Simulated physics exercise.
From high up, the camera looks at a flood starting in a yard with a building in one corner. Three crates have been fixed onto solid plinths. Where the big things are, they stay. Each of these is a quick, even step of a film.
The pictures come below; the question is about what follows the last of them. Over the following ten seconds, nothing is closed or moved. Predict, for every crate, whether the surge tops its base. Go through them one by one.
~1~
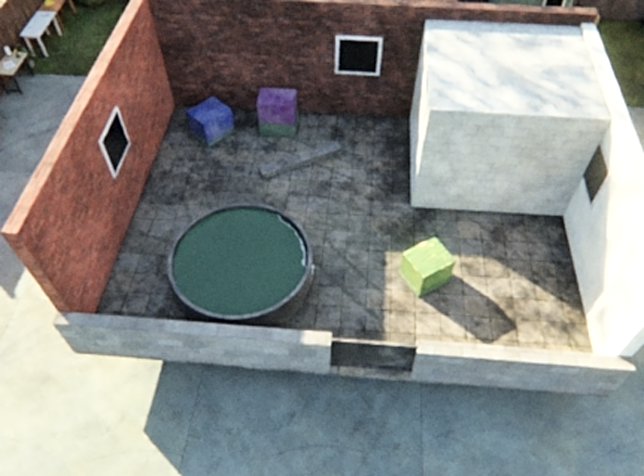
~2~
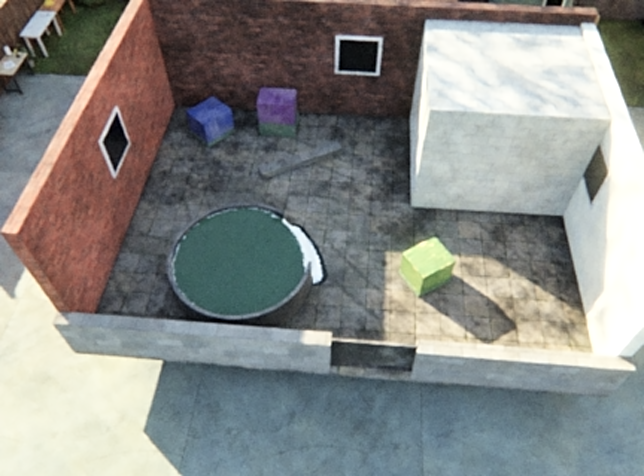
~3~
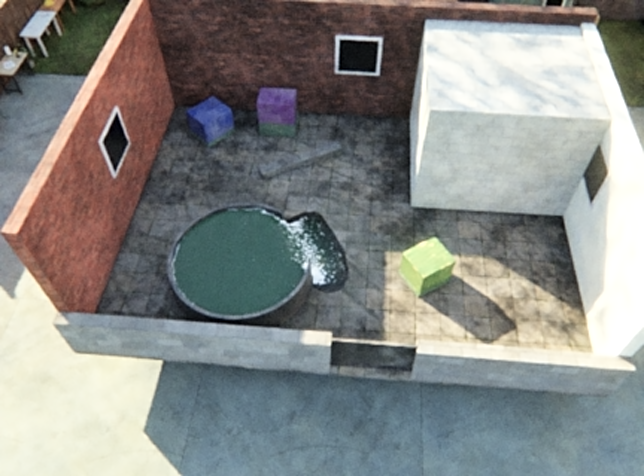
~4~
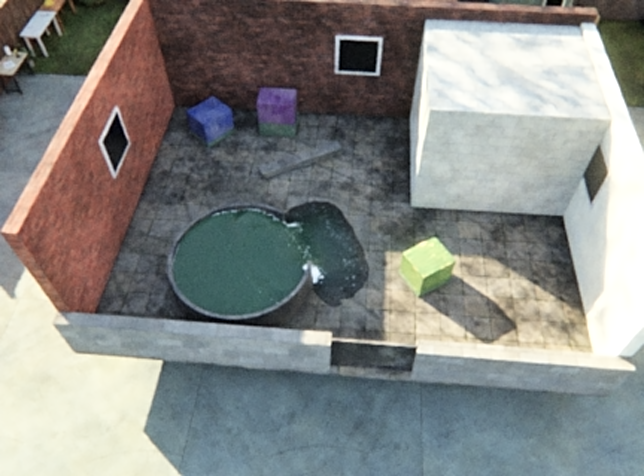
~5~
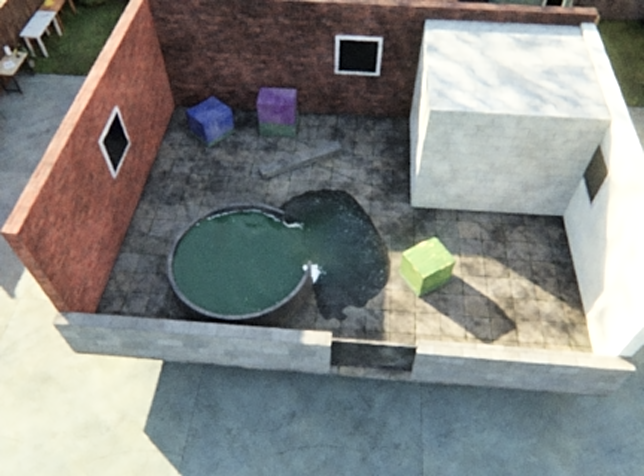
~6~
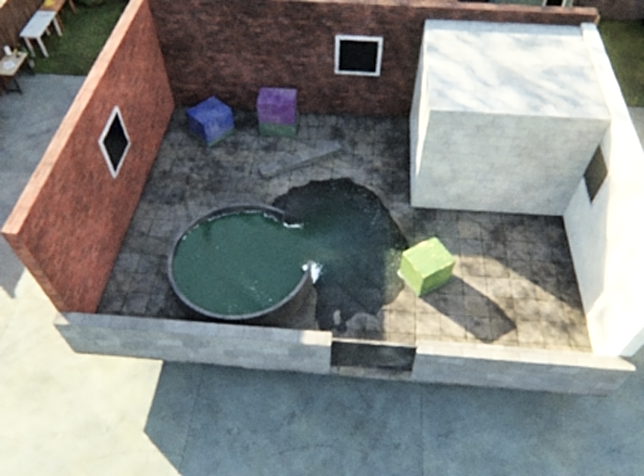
My prediction: The blue crate does not get topped; the green crate gets topped; the purple crate does not get topped.
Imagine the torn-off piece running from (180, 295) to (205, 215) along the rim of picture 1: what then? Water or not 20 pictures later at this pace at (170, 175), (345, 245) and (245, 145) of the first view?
The first point is swamped, the second unwetted, the third swamped.
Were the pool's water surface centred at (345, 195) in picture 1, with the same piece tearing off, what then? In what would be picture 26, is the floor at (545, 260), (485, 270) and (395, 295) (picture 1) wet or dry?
As listed: Under water, under water, not flooded.
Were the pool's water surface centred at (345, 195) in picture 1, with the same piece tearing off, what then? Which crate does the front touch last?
That would be the crate marked blue.
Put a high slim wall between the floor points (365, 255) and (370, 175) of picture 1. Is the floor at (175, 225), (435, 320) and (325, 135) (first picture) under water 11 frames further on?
First unwetted, then inundated, then inundated.
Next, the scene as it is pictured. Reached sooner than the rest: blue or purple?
Answer: The purple crate.
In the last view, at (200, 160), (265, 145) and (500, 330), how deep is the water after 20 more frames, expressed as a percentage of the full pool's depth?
Approx. values, in order: 0 %, 0 %, 4 %.
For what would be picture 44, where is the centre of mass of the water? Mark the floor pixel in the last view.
I'd say near (359, 234).
A moment on, water covers 25 % of the floor; the blue crate not reached, the green crate water round its plinth, the purple crate not reached.
Next, water covers 35 % of the floor; the blue crate not reached, the green crate water round its plinth, the purple crate not reached.
Then, water covers 50 % of the floor; the blue crate not reached, the green crate water round its plinth, the purple crate water round its plinth.
Later, water covers 75 % of the floor; the blue crate water round its plinth, the green crate water round its plinth, the purple crate water round its plinth.
In the end, water covers 100 % of the floor; the blue crate stayed above the water, the green crate was topped, the purple crate stayed above the water.
